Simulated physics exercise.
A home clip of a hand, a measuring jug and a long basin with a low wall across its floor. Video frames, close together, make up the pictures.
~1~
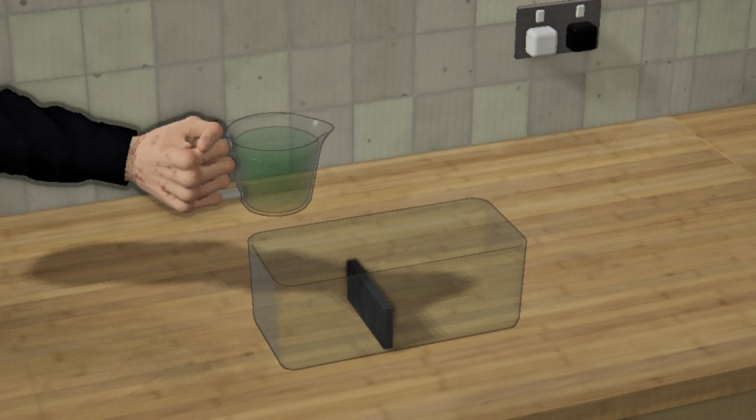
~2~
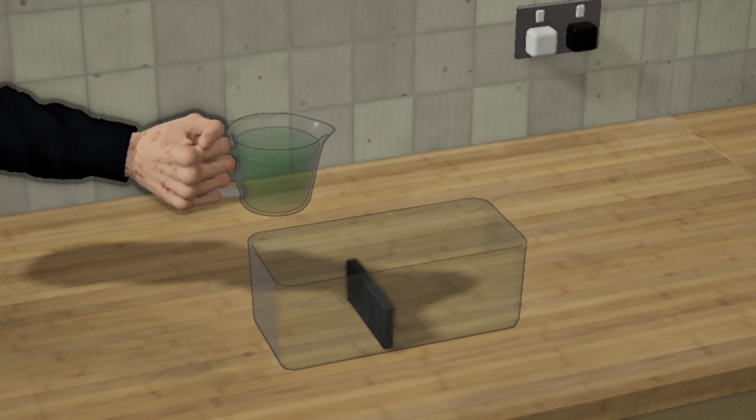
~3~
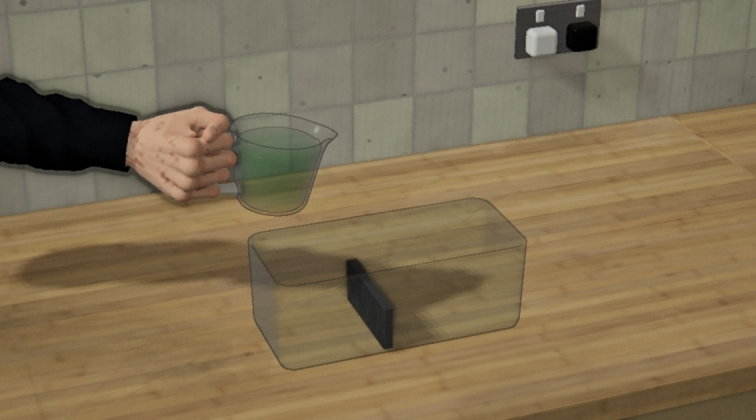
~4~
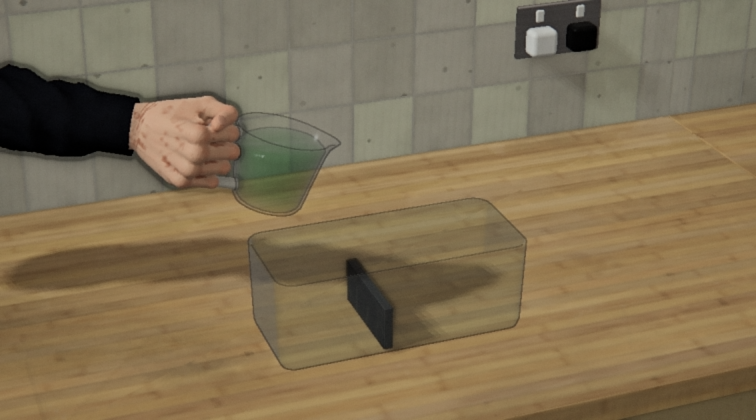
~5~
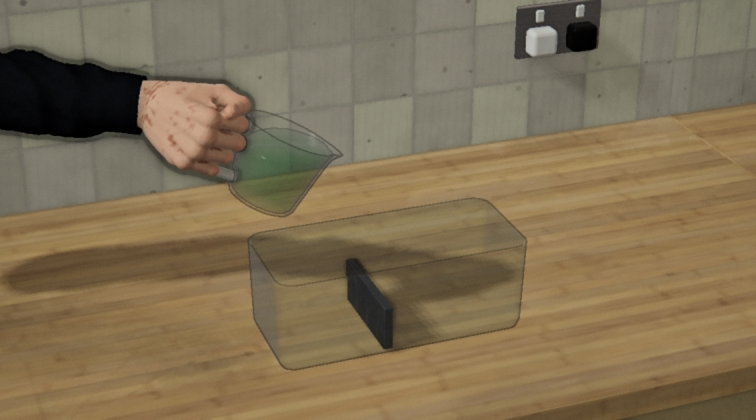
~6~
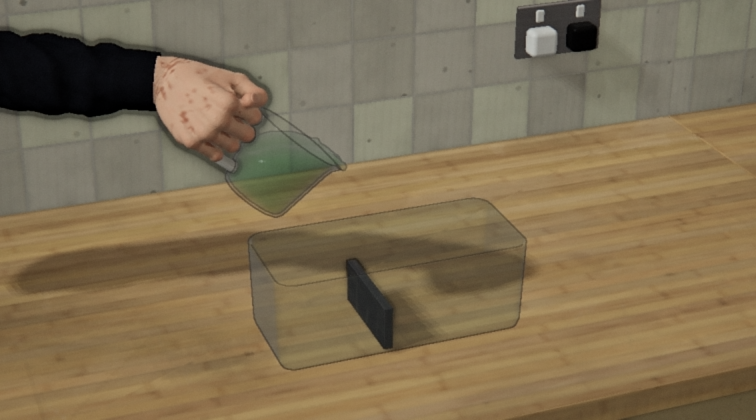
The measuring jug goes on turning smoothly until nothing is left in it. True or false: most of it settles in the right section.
False.
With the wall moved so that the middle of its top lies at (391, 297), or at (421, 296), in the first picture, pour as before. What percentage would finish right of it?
My guess is some 15 percent the first time and some 20 percent the second.
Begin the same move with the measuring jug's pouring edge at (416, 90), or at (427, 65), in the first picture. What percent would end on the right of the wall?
You'd see around 85 per cent, and then around 80 per cent.
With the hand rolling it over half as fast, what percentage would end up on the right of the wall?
About 45 %.
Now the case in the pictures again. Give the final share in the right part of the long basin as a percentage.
Roughly 30 percent of it.
A moment on, the tilt is 112° and 22 per cent is still to pour, 29 is left of the wall and 24 right of it.
Next, the tilt is 117° and 0 per cent is still to pour, 70 is left of the wall and 26 right of it.
Then the tilt is 117° and 0 per cent is still to pour, 69 is left of the wall and 28 right of it.
Later the tilt is 117° and 0 per cent is still to pour, 69 is left of the wall and 29 right of it.
At rest 69 per cent lies left of the wall, 29 right of it and 2 outside.
